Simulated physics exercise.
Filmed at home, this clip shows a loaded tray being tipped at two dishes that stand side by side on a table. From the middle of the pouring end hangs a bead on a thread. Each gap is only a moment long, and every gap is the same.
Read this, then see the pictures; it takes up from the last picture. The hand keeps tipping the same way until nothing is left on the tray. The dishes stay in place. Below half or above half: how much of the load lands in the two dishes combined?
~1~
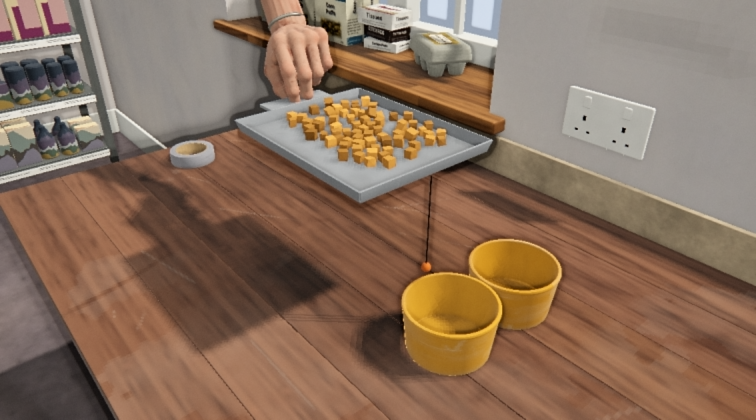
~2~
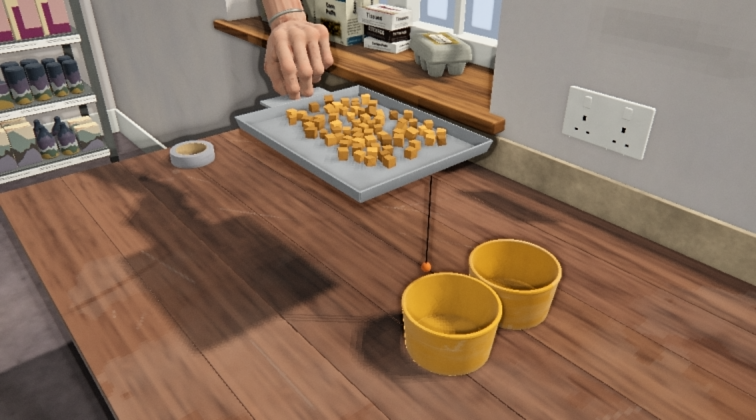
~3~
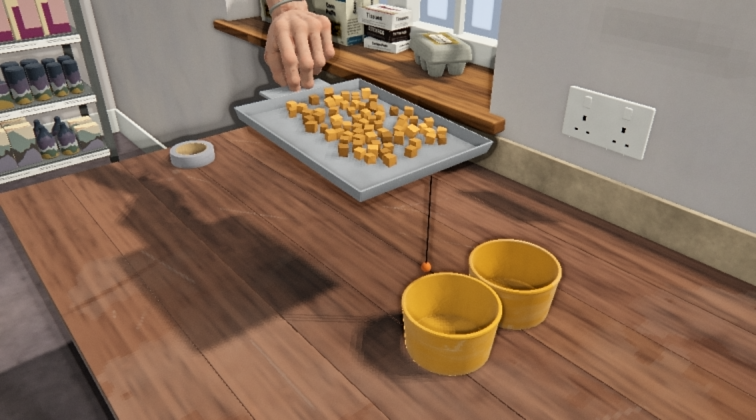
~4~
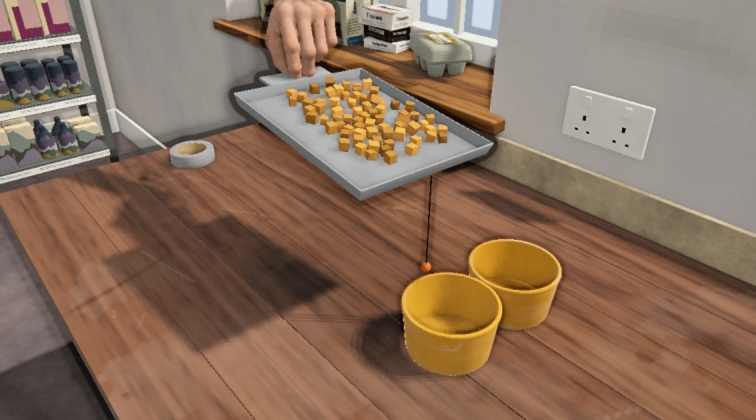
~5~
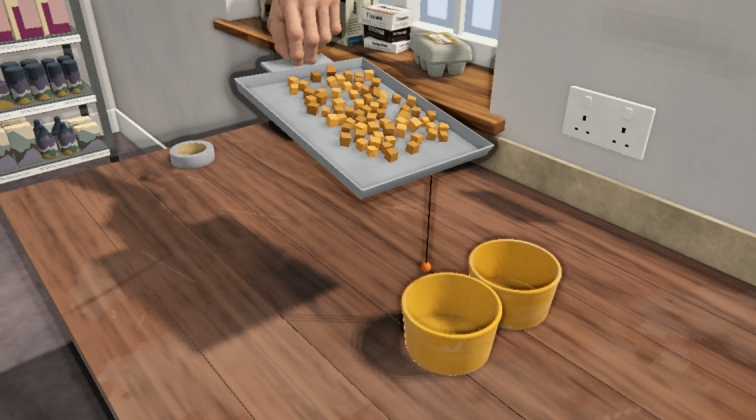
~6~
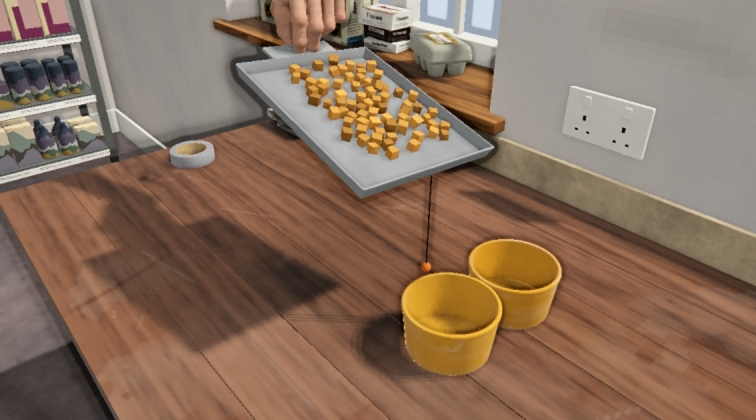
Compared with the spill, the catch will be larger.
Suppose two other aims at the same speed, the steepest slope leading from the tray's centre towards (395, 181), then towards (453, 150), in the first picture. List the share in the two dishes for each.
Well, 40 percent for one and then 40 percent for the other.
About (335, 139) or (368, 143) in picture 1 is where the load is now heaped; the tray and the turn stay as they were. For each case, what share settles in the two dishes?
That would be 80 per cent, and then 70 per cent.
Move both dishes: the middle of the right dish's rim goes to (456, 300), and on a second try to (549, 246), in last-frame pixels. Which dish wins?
The dish at right, then the dish at left.
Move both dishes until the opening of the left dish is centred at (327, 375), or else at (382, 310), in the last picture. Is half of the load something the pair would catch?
Well, it comes to a lesser portion at first and a lesser portion after that.
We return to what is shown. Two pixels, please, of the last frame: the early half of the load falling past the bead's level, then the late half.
About (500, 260), and after that about (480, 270).
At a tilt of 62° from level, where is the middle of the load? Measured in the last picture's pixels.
Around (449, 136).
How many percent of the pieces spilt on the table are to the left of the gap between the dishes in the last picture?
I'd say some 30 in a hundred.
Soon, tray tipped steeply; nearly all on the tray; a small part in the air.
A while on, tray tipped past a quarter turn; most on the tray; a small part in the left dish; a small part in the right dish.
Towards the end, tray tipped past a quarter turn; about a third in the left dish; about half in the right dish; a small part outside both.
Finally, tray tipped past a quarter turn; about a third in the left dish; about half in the right dish; a small part outside both.
